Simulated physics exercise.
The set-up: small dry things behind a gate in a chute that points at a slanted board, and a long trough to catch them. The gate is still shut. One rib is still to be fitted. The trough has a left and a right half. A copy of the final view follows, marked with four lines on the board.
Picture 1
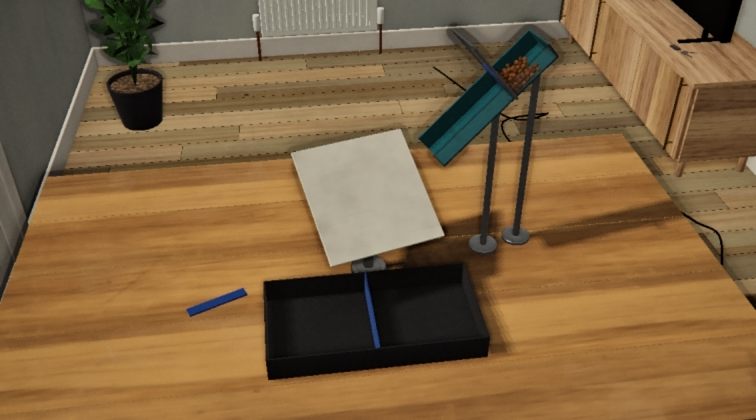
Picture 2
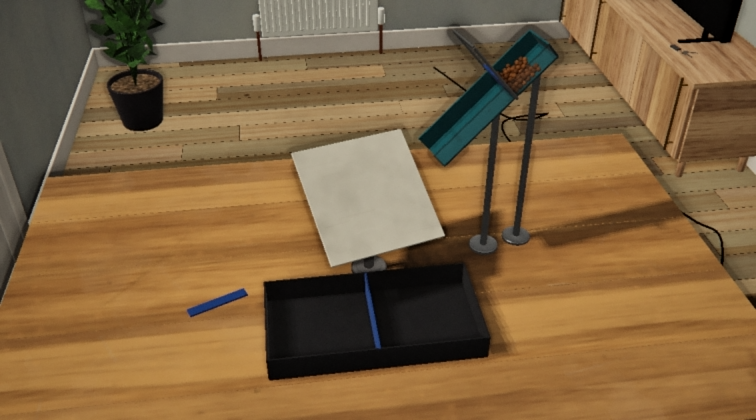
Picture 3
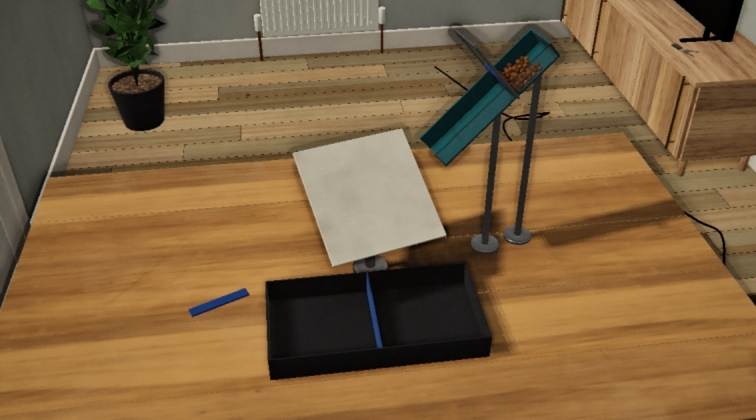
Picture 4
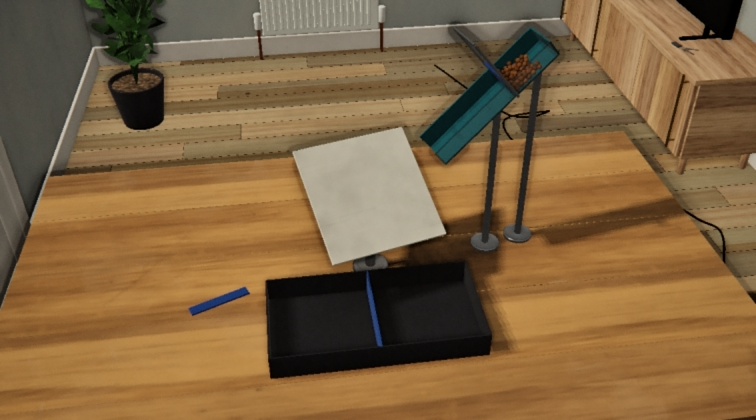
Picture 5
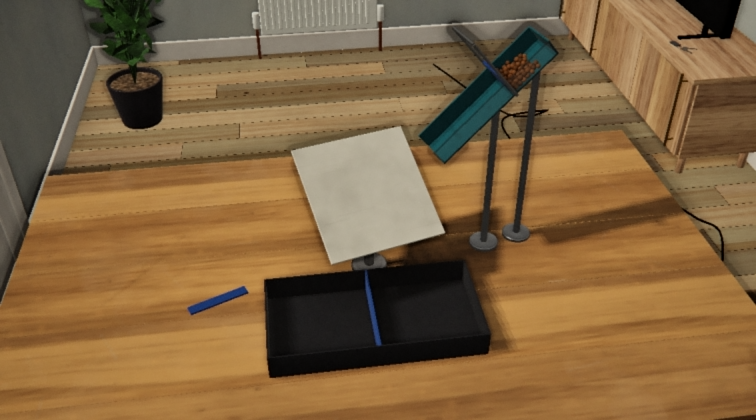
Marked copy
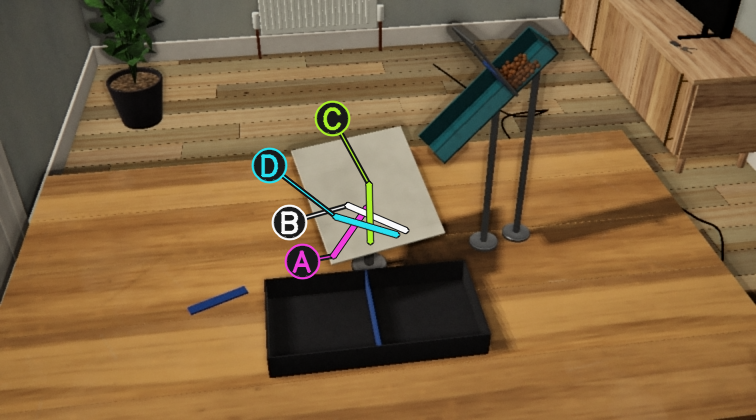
A wooden table held a black divided tray, a tilted pale board behind it, and a raised teal chute with small brown pieces near its top; apart from a very slight shift of the view, nothing moved.
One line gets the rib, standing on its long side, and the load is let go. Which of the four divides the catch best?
A works best here.
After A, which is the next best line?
Here it is line C.
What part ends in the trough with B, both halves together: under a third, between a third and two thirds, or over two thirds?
Line B gives over two thirds.
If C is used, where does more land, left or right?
The right half.
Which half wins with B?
The right half.
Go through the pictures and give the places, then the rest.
In the first frame, load behind the gate near (514, 76), cereal balls; lip of the chute near (436, 158), sloping fairly steeply.
In the second frame, middle of the board near (368, 194), tilted fairly steeply; middle of its low edge near (390, 251); of its high edge near (347, 141).
In the third frame, front corners of the trough near (269, 360) and (491, 336); front end of its middle wall near (382, 348); gate still shut near (495, 73).
In the fourth frame, middle of the load near (516, 74); lip near (438, 156).
In the fifth frame, middle of the load near (514, 73); lip near (437, 155).
On the marked copy, line A from (366, 207) to (333, 255); line B from (347, 205) to (405, 230); line C from (369, 184) to (370, 241); line D from (335, 216) to (396, 234).
Choosing A, of what is caught, close to half in the left half, close to half in the right.
Choosing B, of what is caught, a small share in the left half, all but a few in the right.
Choosing C, of what is caught, close to a quarter in the left half, the bulk in the right.
Choosing D, of what is caught, a small share in the left half, the bulk in the right.
